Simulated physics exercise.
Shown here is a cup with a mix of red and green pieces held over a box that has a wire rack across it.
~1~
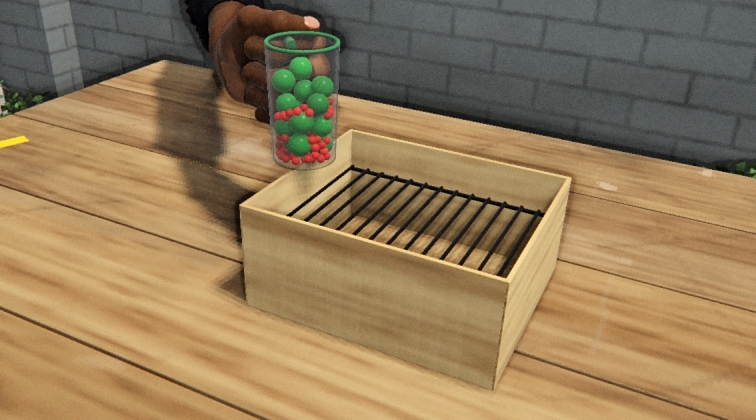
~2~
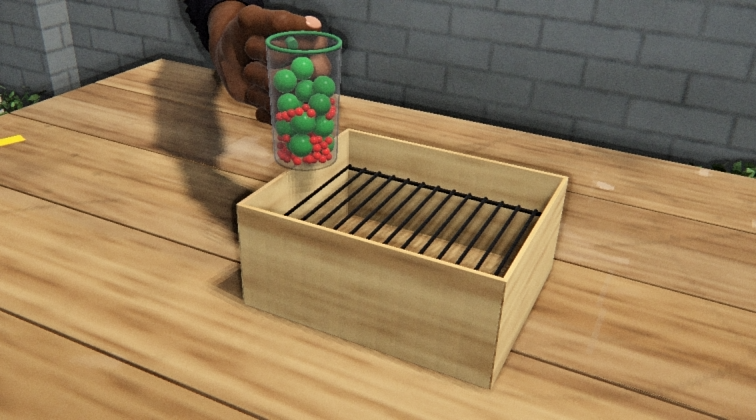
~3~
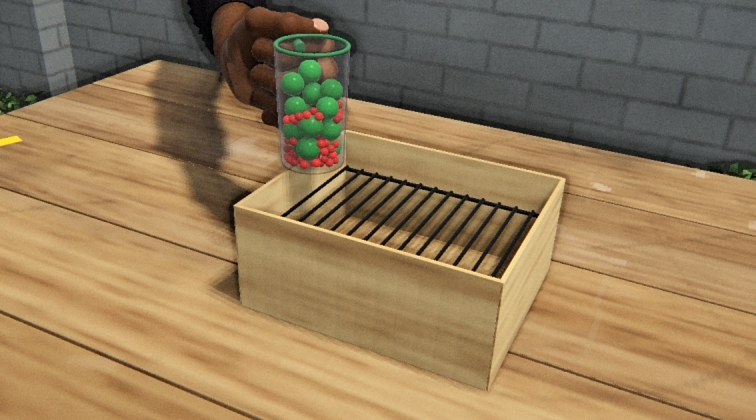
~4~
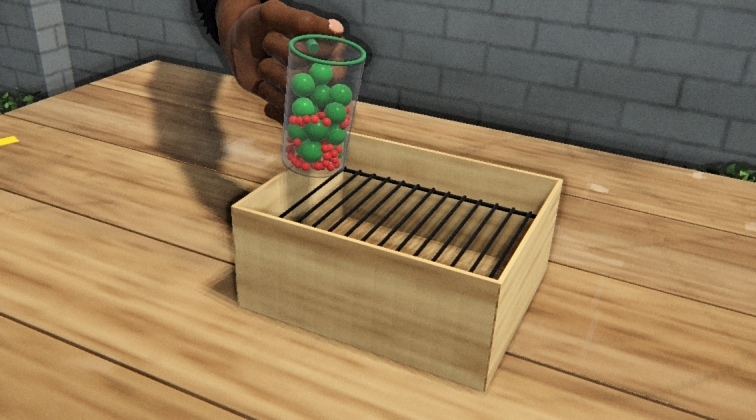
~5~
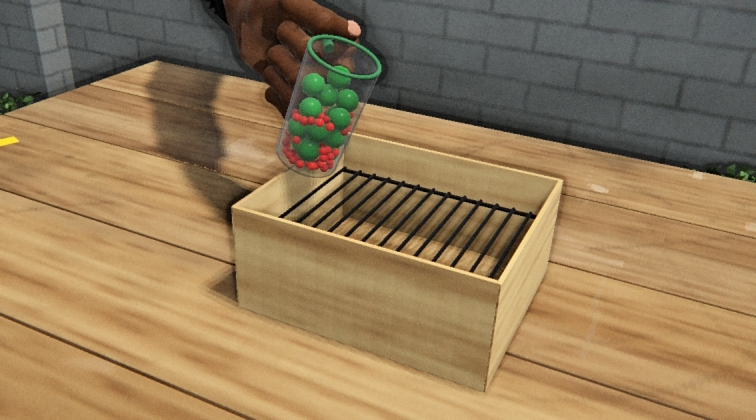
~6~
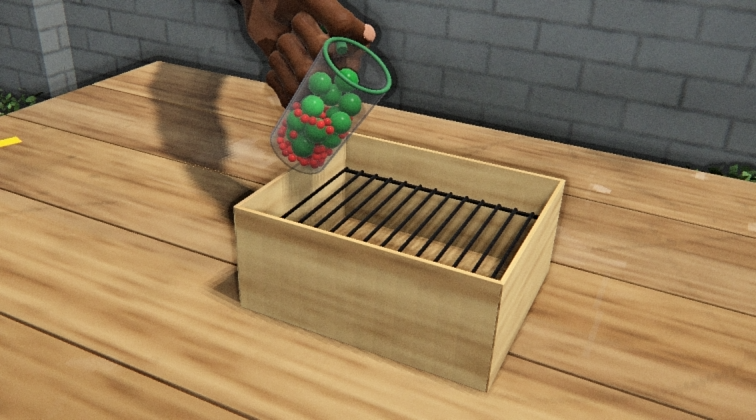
Above a box with a wire rack, a hand tilts a cup of red and green balls.
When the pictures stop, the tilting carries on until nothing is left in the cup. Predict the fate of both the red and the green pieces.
I expect the red ones pass between the wires, the green ones are kept on the wires.
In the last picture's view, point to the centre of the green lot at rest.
In the last picture its middle settles near (411, 218).
Then, 0.37 s past the last view, red ones, all in the cup; green ones, all in the cup.
Then, 0.76 s past the last view, red ones, all in the cup; green ones, all in the cup.
Then, 1.23 s past the last view, red ones, a stray few in the cup, about half on or over the wires, about a third under the rack; green ones, all on or over the wires.
Finally, red ones, all under the rack; green ones, all on the wires, none under the rack.
